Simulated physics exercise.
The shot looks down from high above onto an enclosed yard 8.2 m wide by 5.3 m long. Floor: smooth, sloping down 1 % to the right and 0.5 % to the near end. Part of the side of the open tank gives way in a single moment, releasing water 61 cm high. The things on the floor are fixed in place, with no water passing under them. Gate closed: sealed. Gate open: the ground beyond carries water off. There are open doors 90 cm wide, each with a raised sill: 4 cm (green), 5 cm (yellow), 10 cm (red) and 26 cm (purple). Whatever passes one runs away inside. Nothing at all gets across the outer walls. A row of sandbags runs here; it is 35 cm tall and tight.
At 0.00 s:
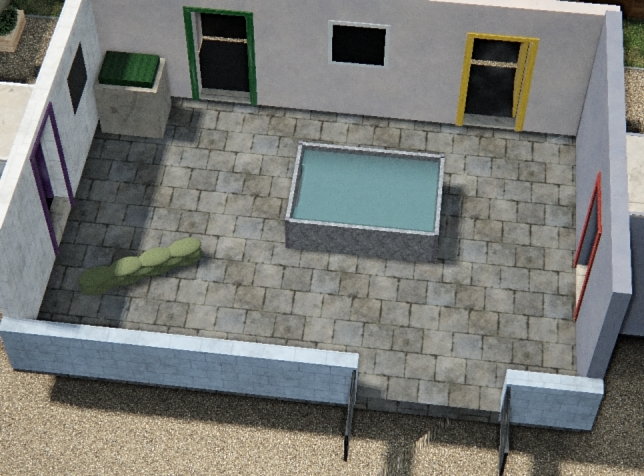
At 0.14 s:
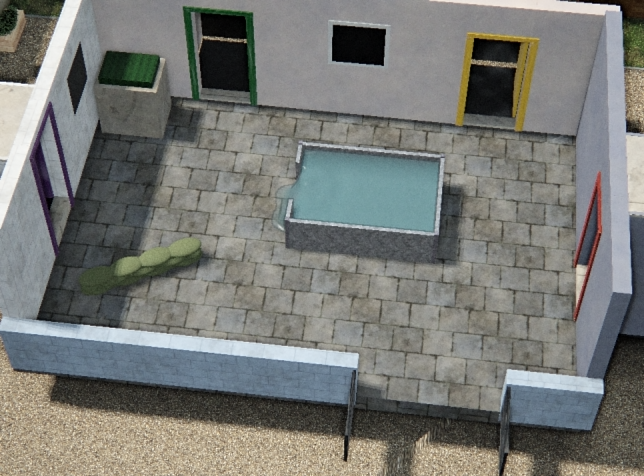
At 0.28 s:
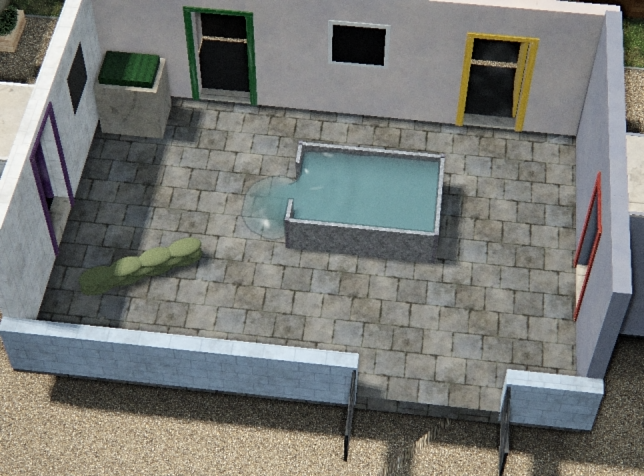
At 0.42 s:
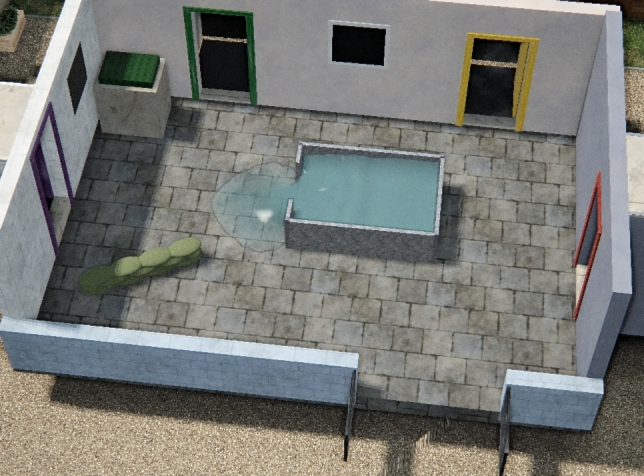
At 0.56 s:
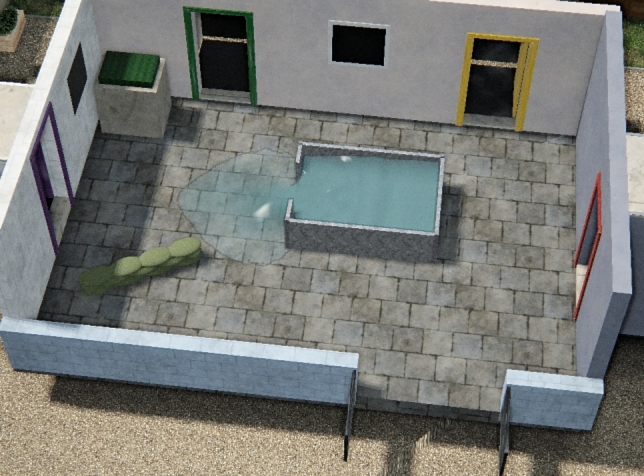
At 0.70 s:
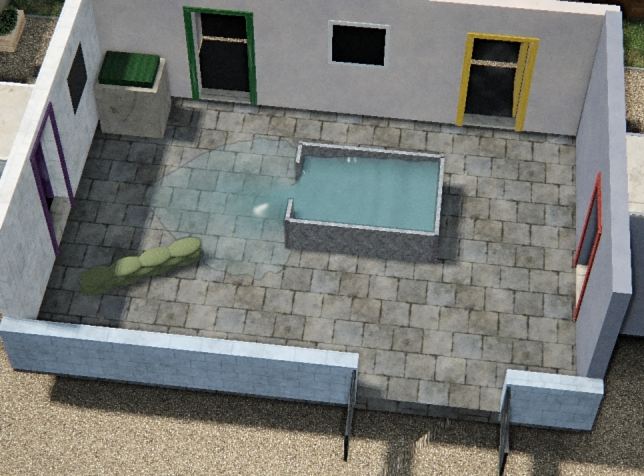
Walled paved yard with a raised tank of water, its left side opening and a thin sheet of water spreading leftward across the paving.
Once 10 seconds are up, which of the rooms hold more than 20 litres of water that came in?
Green door - more than 20 litres. Yellow door - 20 litres or less. Red door - 20 litres or less. Purple door - 20 litres or less.
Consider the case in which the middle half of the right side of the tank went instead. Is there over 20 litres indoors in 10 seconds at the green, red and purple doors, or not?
Door green stays within, door red goes beyond, door purple stays within.
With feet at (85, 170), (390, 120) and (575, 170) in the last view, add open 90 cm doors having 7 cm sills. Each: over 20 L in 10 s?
So, in the order given, it's beyond the mark, then shy of the mark, then shy of the mark.
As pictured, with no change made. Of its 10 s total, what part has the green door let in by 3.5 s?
Estimate: Around 20 per cent.
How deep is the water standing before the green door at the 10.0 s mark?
Roughly 9.0 cm deep.
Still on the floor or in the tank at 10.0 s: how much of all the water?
Some 94 out of every hundred parts.
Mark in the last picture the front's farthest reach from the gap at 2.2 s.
Near (36, 325).
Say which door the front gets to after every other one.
That's the red door.
After 1.4 s water covers 25 % of the floor and is deepest (30 cm) near (284, 210); green door not reached, yellow door not reached, red door not reached, purple door 7 cm at the sill, 0 L in.
After 2.2 s water covers 35 % of the floor and is deepest (26 cm) near (106, 134); green door 8 cm at the sill, 2 L in, yellow door not reached, red door not reached, purple door 18 cm at the sill, 0 L in.
After 3.5 s water covers 35 % of the floor and is deepest (22 cm) near (107, 95); green door 7 cm at the sill, 18 L in, yellow door not reached, red door not reached, purple door 16 cm at the sill, 0 L in.
After 6.0 s water covers 55 % of the floor and is deepest (15 cm) near (106, 245); green door 9 cm at the sill, 41 L in, yellow door not reached, red door not reached, purple door 14 cm at the sill, 0 L in.
After 10.0 s water covers 90 % of the floor and is deepest (9 cm) near (115, 256); green door 9 cm at the sill, 84 L in, yellow door 2 cm at the sill, 0 L in, red door 5 cm at the sill, 0 L in, purple door 7 cm at the sill, 0 L in.
